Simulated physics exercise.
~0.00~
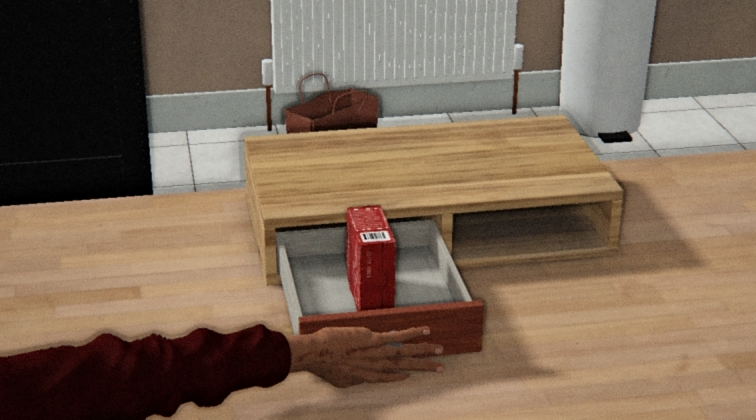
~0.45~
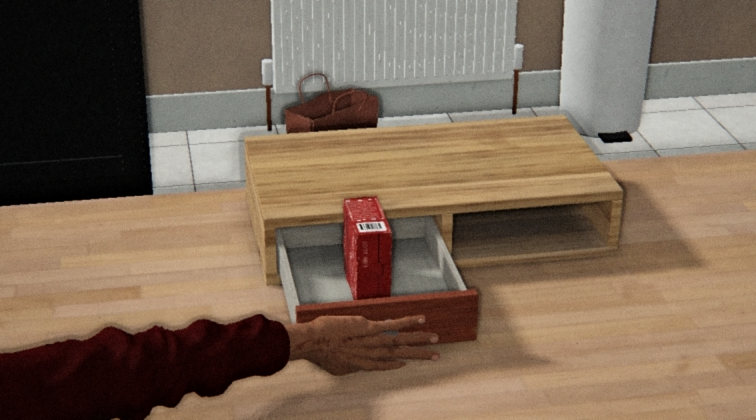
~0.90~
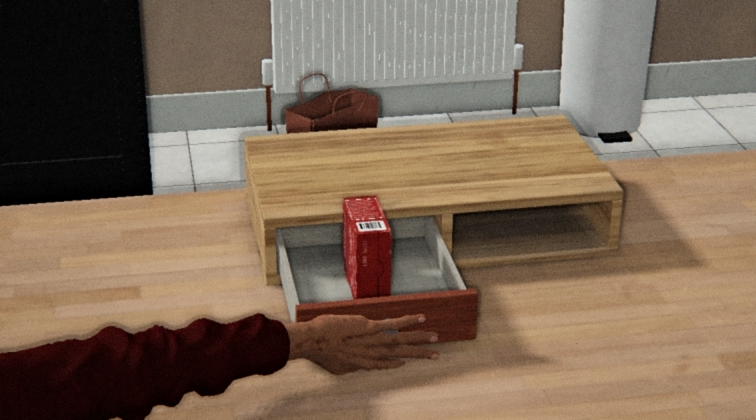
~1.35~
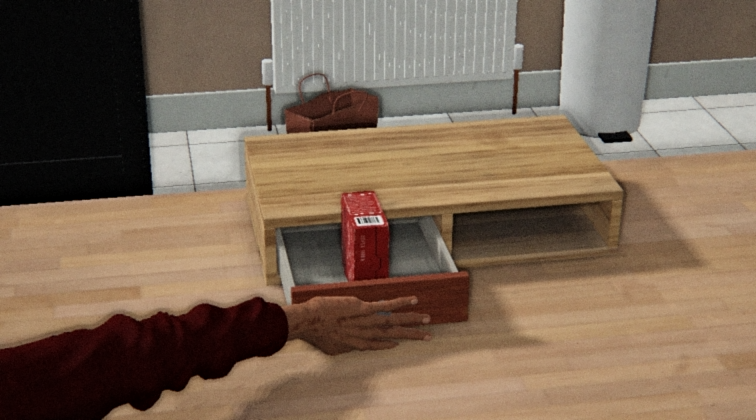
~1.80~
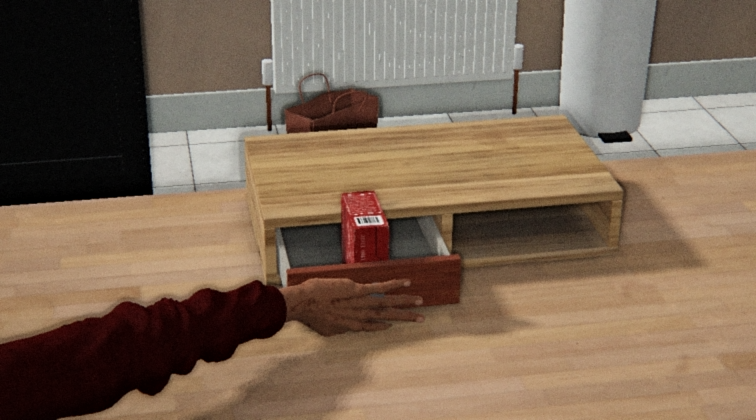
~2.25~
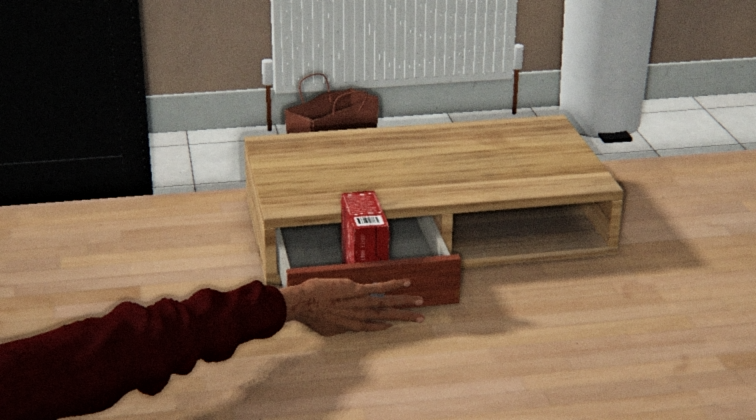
A hand in a dark red sleeve slowly pushed in the open drawer of a low wooden cabinet, with a red box standing inside it. The drawer slid partway in, carrying the box along, then stopped and stayed ajar with the hand still at its front.
